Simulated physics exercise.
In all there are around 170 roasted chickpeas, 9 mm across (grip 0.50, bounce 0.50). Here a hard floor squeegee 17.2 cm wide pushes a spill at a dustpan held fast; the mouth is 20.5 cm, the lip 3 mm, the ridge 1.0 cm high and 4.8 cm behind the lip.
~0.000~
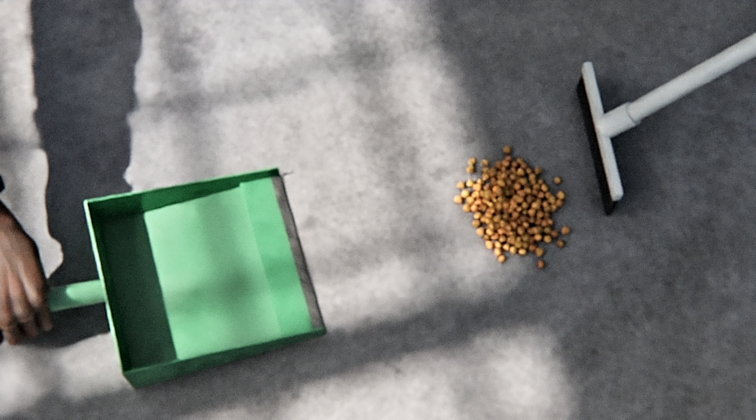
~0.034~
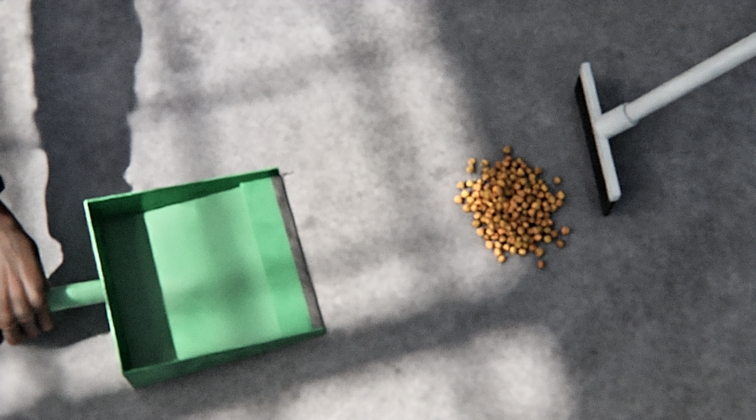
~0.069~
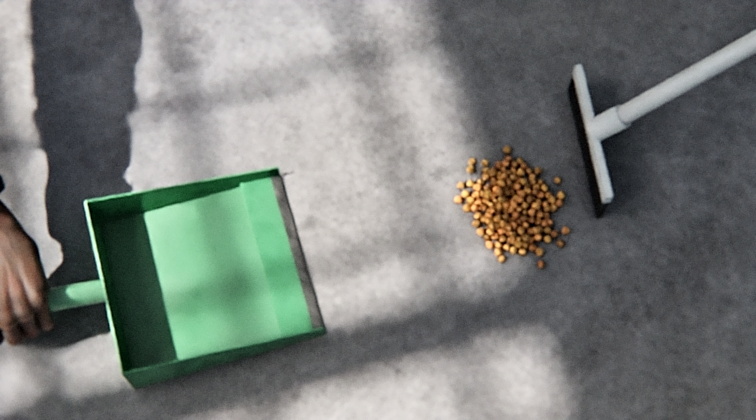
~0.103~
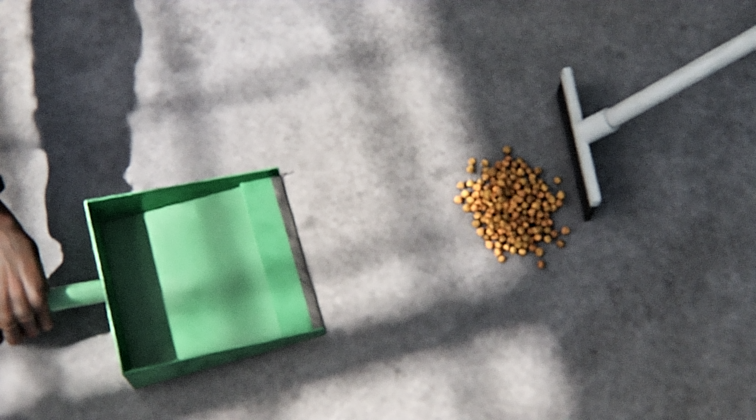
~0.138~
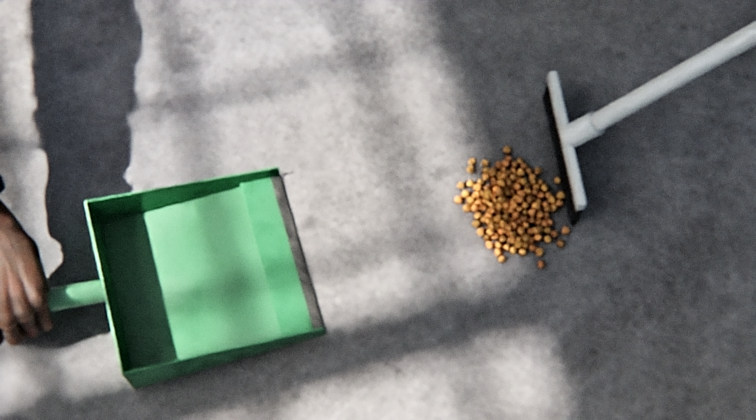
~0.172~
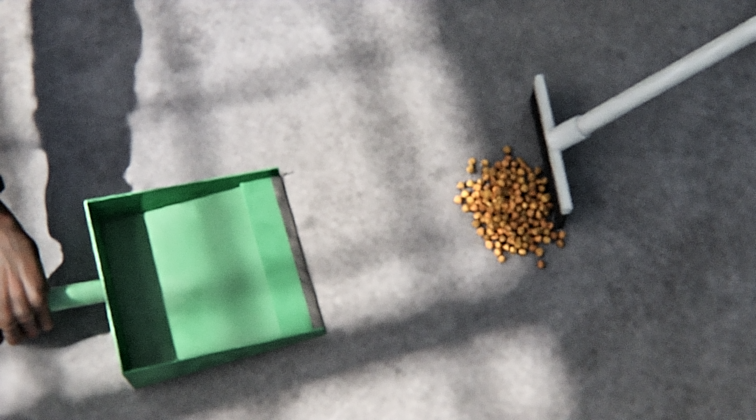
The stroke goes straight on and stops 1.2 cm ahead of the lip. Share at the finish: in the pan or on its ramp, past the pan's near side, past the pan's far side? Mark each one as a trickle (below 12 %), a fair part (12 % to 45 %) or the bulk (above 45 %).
Pan: A fair part; near side: A trickle; far side: A trickle.
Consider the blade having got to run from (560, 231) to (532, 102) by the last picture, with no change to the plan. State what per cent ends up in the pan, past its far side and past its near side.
Per cent by place - pan 20, far side 5, near side 25.
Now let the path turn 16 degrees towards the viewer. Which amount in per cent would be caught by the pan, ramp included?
That gives near 20 in a hundred.
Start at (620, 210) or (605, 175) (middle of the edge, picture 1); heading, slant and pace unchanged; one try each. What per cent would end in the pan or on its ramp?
The two tries give some 25 % and some 40 %.
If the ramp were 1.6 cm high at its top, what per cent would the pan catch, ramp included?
With that ramp, near 35 per cent.
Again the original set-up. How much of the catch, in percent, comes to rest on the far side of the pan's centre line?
Around 50 in a hundred.
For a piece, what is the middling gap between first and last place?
Median shift: Approx. 26 cm.
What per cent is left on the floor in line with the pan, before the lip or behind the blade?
That comes to near 55 percent.
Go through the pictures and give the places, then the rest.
Blade from (617, 195) to (587, 70), moved 0.0 cm, 0 of the pieces shifted so far; middle of the pieces at (515, 206); pan at (193, 283), in the first picture.
Blade from (614, 196) to (584, 70), moved 0.3 cm, 0 of the pieces shifted so far; middle of the pieces at (515, 206), in the second picture.
Blade from (607, 198) to (577, 72), moved 1.2 cm, 0 of the pieces shifted so far; middle of the pieces at (515, 206), in the third picture.
Blade from (595, 201) to (566, 75), moved 2.6 cm, 0 of the pieces shifted so far; middle of the pieces at (515, 206), in the fourth picture.
Blade from (580, 205) to (552, 79), moved 4.4 cm, 0 of the pieces shifted so far; middle of the pieces at (515, 206), in the fifth picture.
Blade from (566, 209) to (538, 82), moved 6.1 cm, 20 of the pieces shifted so far; middle of the pieces at (511, 210); pan at (193, 283). Its pace works out near 0.50 m/s, in the sixth picture.
Then, at 0.45 s, middle of the blade 17 cm from the lip; 0 % over the lip, far side 0 %, near side 0 %.
After 0.64 s, middle of the blade 8 cm from the lip; 0 % over the lip, far side 5 %, near side 5 %.
After 0.95 s, middle of the blade 3 cm from the lip; 35 % over the lip, far side 5 %, near side 5 %.
At rest (1.9 s), pan 35 %, near side 5 %, far side 5 %, in front of the lip or behind the blade 55 %.
